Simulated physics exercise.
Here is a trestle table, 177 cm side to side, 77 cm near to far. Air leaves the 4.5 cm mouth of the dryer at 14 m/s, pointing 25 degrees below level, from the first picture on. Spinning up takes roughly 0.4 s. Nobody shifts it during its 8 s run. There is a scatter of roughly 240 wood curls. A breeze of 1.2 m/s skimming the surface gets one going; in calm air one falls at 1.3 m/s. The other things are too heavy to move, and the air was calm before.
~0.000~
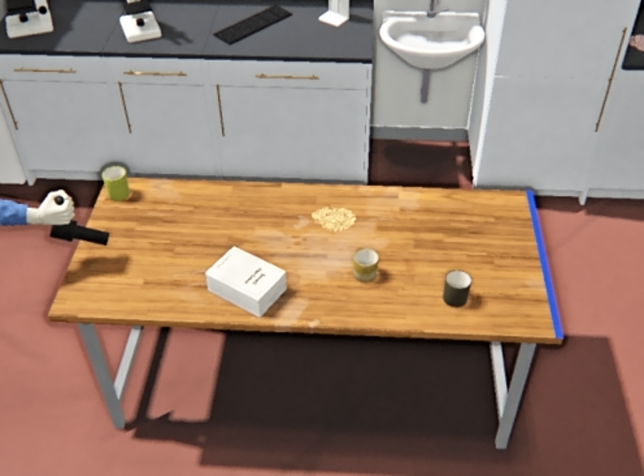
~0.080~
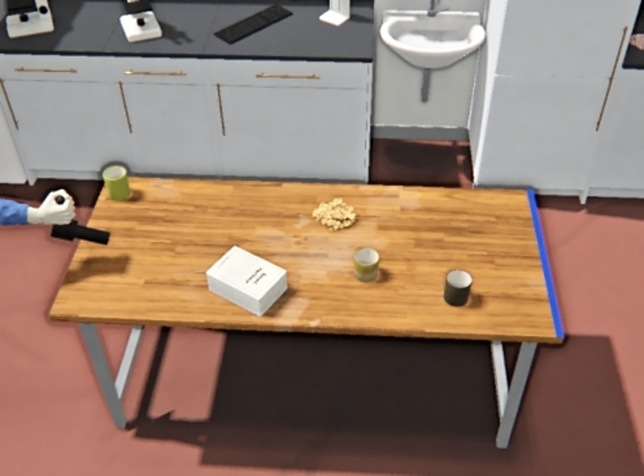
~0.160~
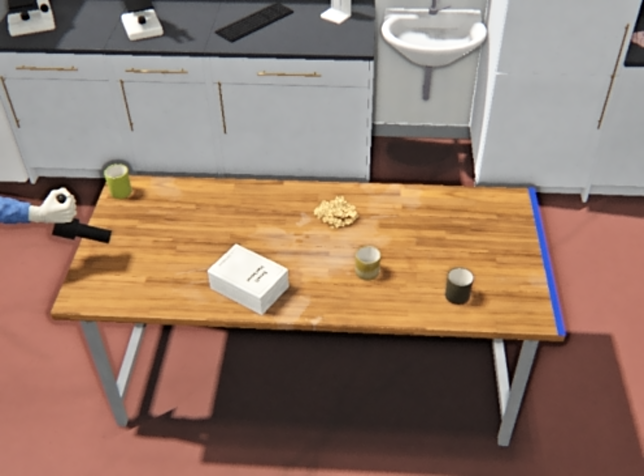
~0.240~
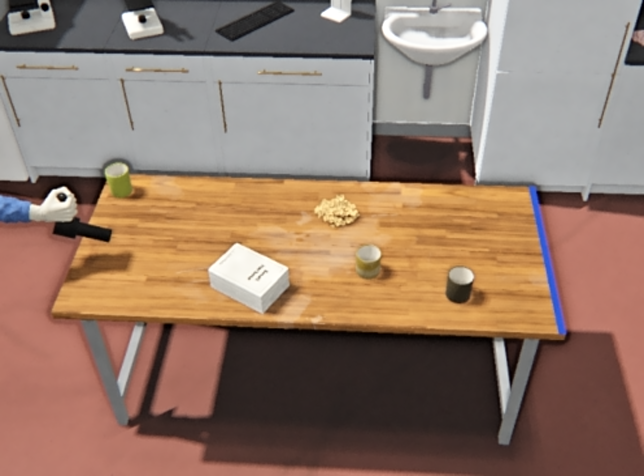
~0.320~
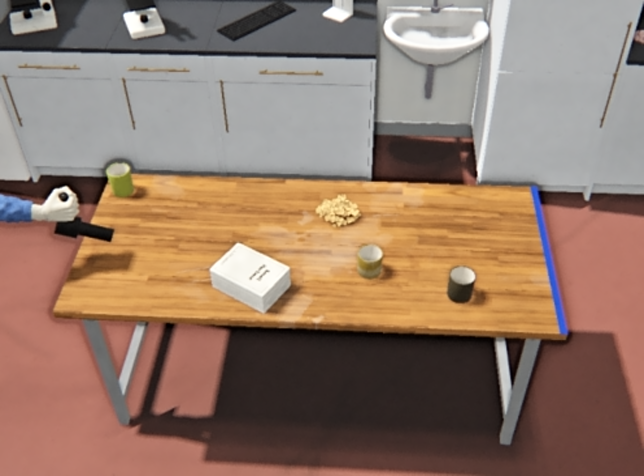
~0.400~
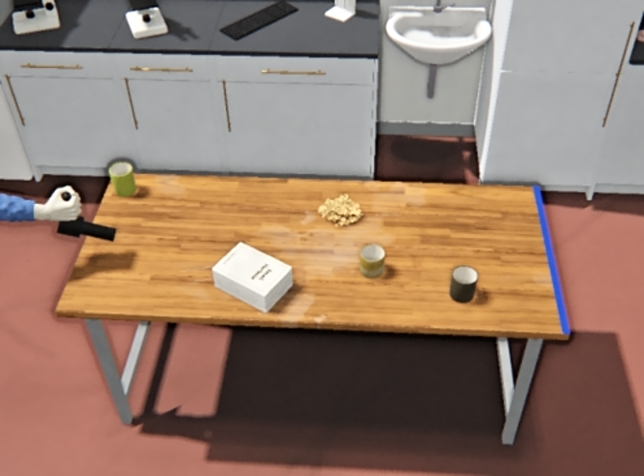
In a room with grey cabinets and a sink, a gloved hand held a dark dryer at the left of a wooden table, and the pale curls beyond the book and mugs barely stirred.
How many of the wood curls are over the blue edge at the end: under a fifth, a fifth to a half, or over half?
The share over the blue edge is from a fifth to a half.
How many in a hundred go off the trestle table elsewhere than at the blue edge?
About 70 %.
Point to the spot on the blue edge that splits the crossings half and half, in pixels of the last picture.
At about (543, 206).
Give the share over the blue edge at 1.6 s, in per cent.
About 30 %.
After 1.6 s, 0 % are on the move or not yet settled, 34 % are over the blue edge.
After 2.6 s, 0 % are on the move or not yet settled, 34 % are over the blue edge.
After 4.4 s, 0 % are on the move or not yet settled, 34 % are over the blue edge.
After 8.0 s, at the end, 34 % are over the blue edge.
